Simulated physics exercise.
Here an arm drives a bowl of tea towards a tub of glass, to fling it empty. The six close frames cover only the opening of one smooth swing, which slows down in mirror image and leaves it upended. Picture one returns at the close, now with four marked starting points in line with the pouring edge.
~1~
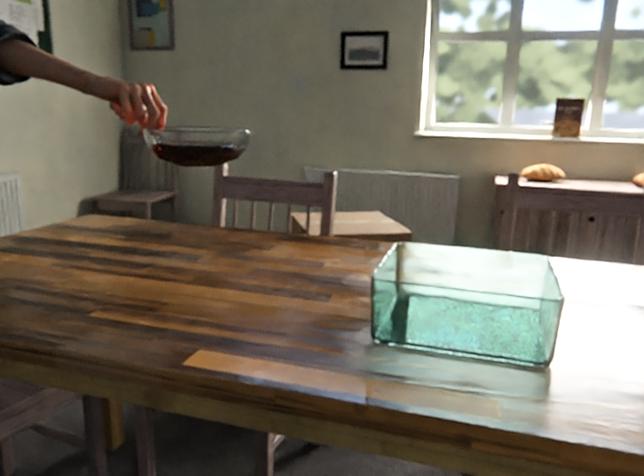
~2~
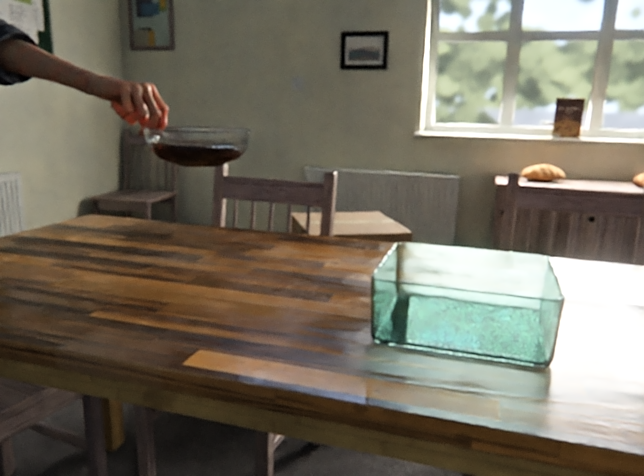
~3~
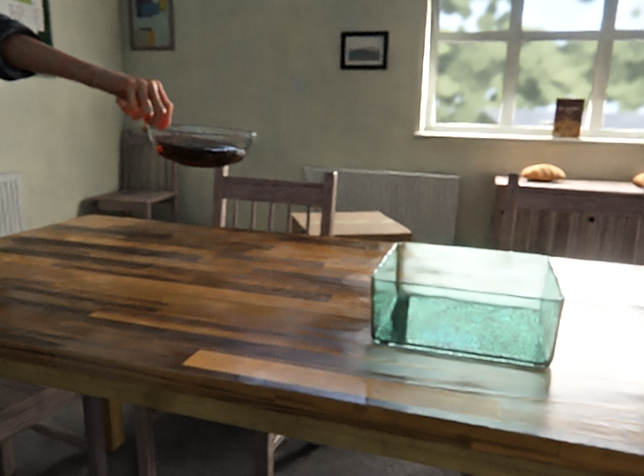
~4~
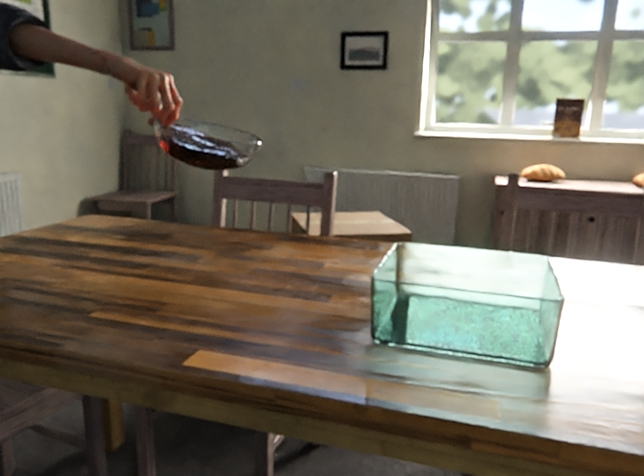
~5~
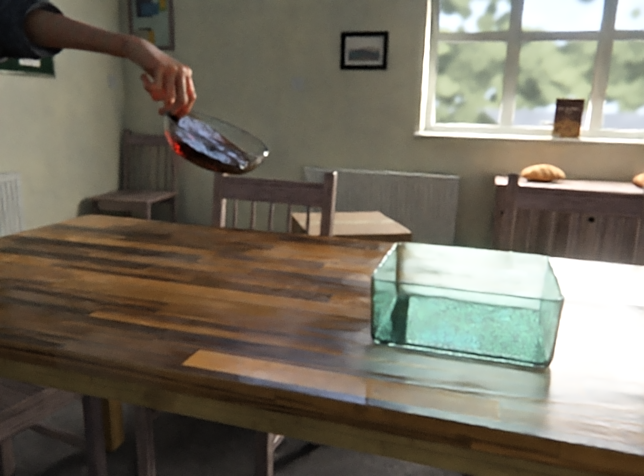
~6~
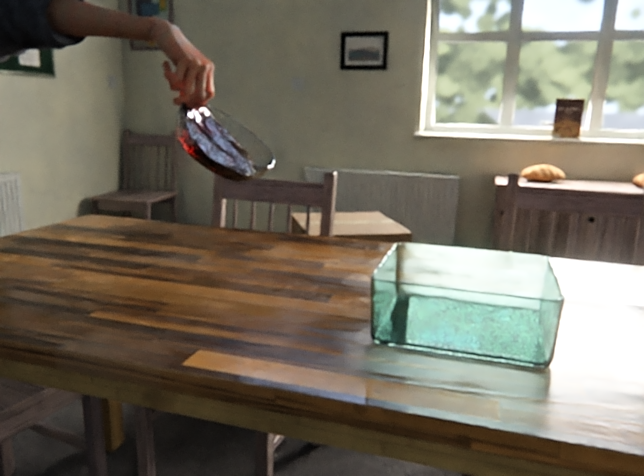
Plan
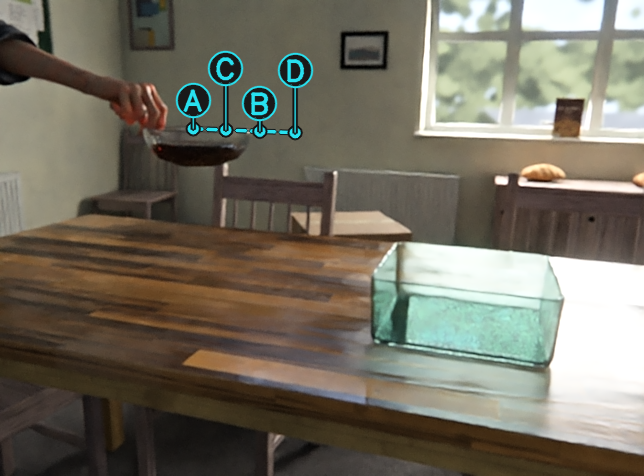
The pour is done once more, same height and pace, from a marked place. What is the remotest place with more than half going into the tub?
D will do.
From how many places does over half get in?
One.
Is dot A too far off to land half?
Yes, that goes wrong.
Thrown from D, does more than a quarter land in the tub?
Yes, clearly.
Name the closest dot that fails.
B.
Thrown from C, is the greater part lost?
Yes, that goes wrong.
On the marked copy, A at (193, 128); B at (259, 131); C at (225, 130); D at (295, 132).
With A, about 0 % lands in the tub, 100 % falls short.
With B, about 18 % lands in the tub, 76 % falls short and 5 % goes beside or beyond.
With C, about 1 % lands in the tub, 98 % falls short.
With D, about 77 % lands in the tub, 7 % falls short and 16 % goes beside or beyond.
